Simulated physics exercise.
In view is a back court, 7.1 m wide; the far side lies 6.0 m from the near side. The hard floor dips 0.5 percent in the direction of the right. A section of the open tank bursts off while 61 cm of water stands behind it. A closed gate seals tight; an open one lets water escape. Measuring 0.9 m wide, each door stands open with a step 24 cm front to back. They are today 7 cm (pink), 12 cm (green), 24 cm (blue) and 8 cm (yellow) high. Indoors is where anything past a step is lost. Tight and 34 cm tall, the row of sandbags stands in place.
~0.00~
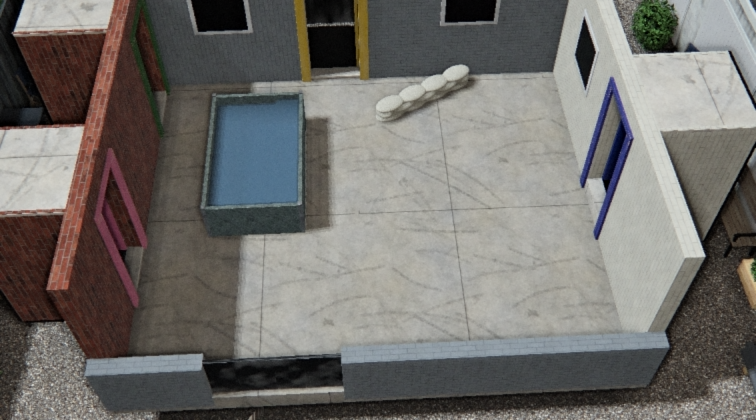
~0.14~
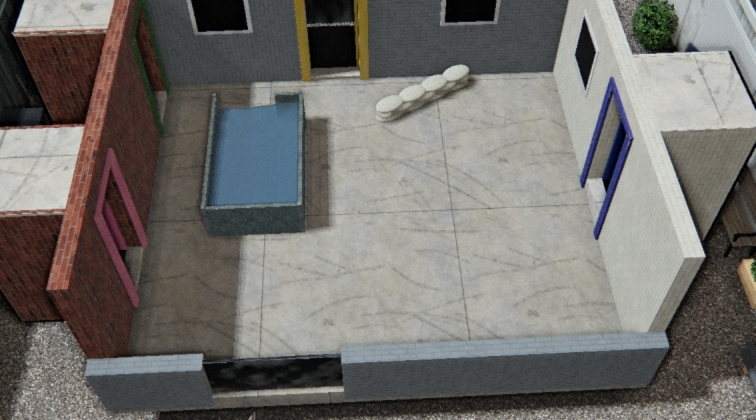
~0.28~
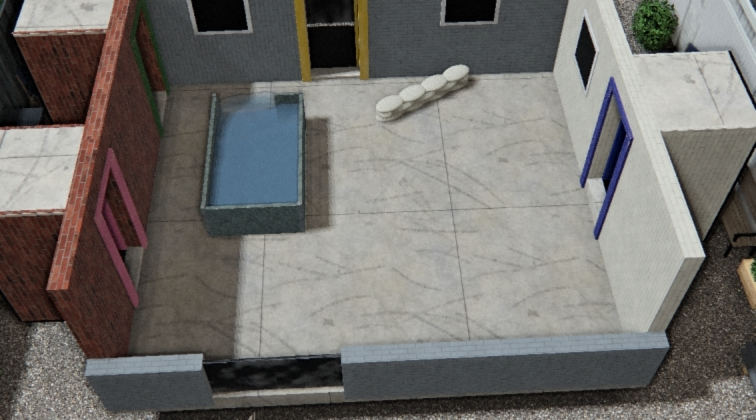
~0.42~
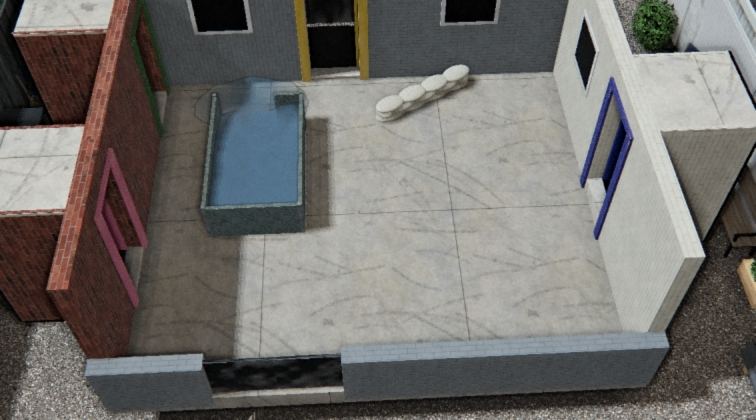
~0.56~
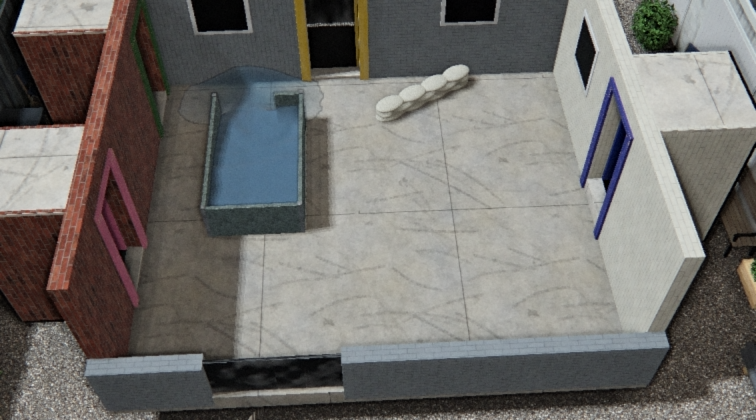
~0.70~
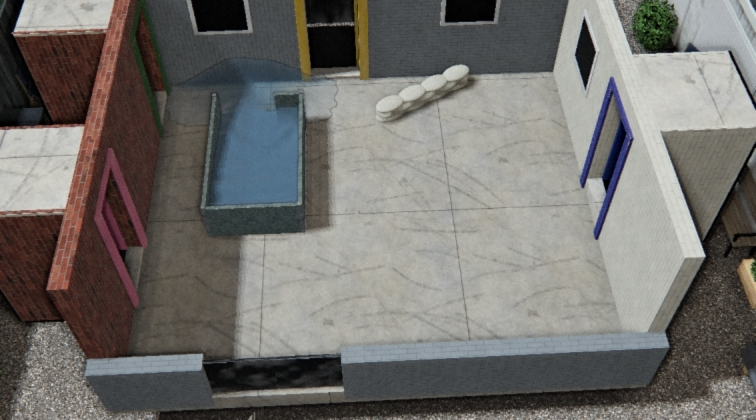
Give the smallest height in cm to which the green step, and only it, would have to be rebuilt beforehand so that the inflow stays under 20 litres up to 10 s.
Roughly 30 cm.
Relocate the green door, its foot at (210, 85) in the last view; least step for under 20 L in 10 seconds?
Minimum: Close to 30 cm.
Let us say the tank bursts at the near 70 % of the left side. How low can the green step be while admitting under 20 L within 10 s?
It should stand roughly 13.0 cm high.
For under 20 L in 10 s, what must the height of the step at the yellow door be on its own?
I'd raise yellow to close to 11.0 cm.
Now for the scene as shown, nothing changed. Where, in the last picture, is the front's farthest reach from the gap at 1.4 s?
In the last picture, around (405, 79).
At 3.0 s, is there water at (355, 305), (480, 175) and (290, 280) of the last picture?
So the three spots come out spared, spared, spared, in that order.
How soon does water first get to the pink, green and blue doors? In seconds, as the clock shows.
Door pink 2.8 s / door green 0.8 s / door blue 7.0 s.
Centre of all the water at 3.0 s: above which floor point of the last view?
Approximately (271, 140).
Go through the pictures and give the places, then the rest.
The open tank at (255, 150) is whole and still, 61 cm deep; the green door at (152, 71) is dry, in the first frame.
Water pours out on the far side and has run 0.3 m, to a hidden place; about 5 cm deep outside, 61 cm at the back, in the second frame.
Water pours out on the far side and has run 0.7 m, to a hidden place; about 9 cm deep outside, 61 cm at the back, in the third frame.
The gap is on the far side, the front 1.0 m out at (288, 83); the back of the open tank holds 61 cm, in the fourth frame.
The front is at (311, 82), 1.2 m from the gap on the far side; 1.9 m2 of floor is wet, 61 cm left at the back, in the fifth frame.
Water pours out on the far side and has run 1.4 m, to (330, 81); about 9 cm deep outside, 57 cm at the back; the green door at (152, 71), 1.6 m from the gap, is still 0.4 m from the nearest water, in the sixth frame.
After 1.4 s water covers 10 % of the floor, deepest (50 cm) near (169, 87); 22 cm at the green door, 10 litres in over its 12 cm step.
After 3.0 s water covers 30 % of the floor, deepest (40 cm) near (454, 77); 24 cm at the green door, 147 litres in over its 12 cm step.
After 10.0 s water covers 75 % of the floor, deepest (13 cm) near (626, 362); 7 cm at the green door, 219 litres in over its 12 cm step.
At the green door as built, the water arrived by 0.9 s and peaked near 28 cm at 2.0 s.
Run again over the same 10 s with other heights there, 31 litres in over 27.5 cm, 3 litres over 37.5 cm. The limit of 20 litres is kept from about 30 cm up.
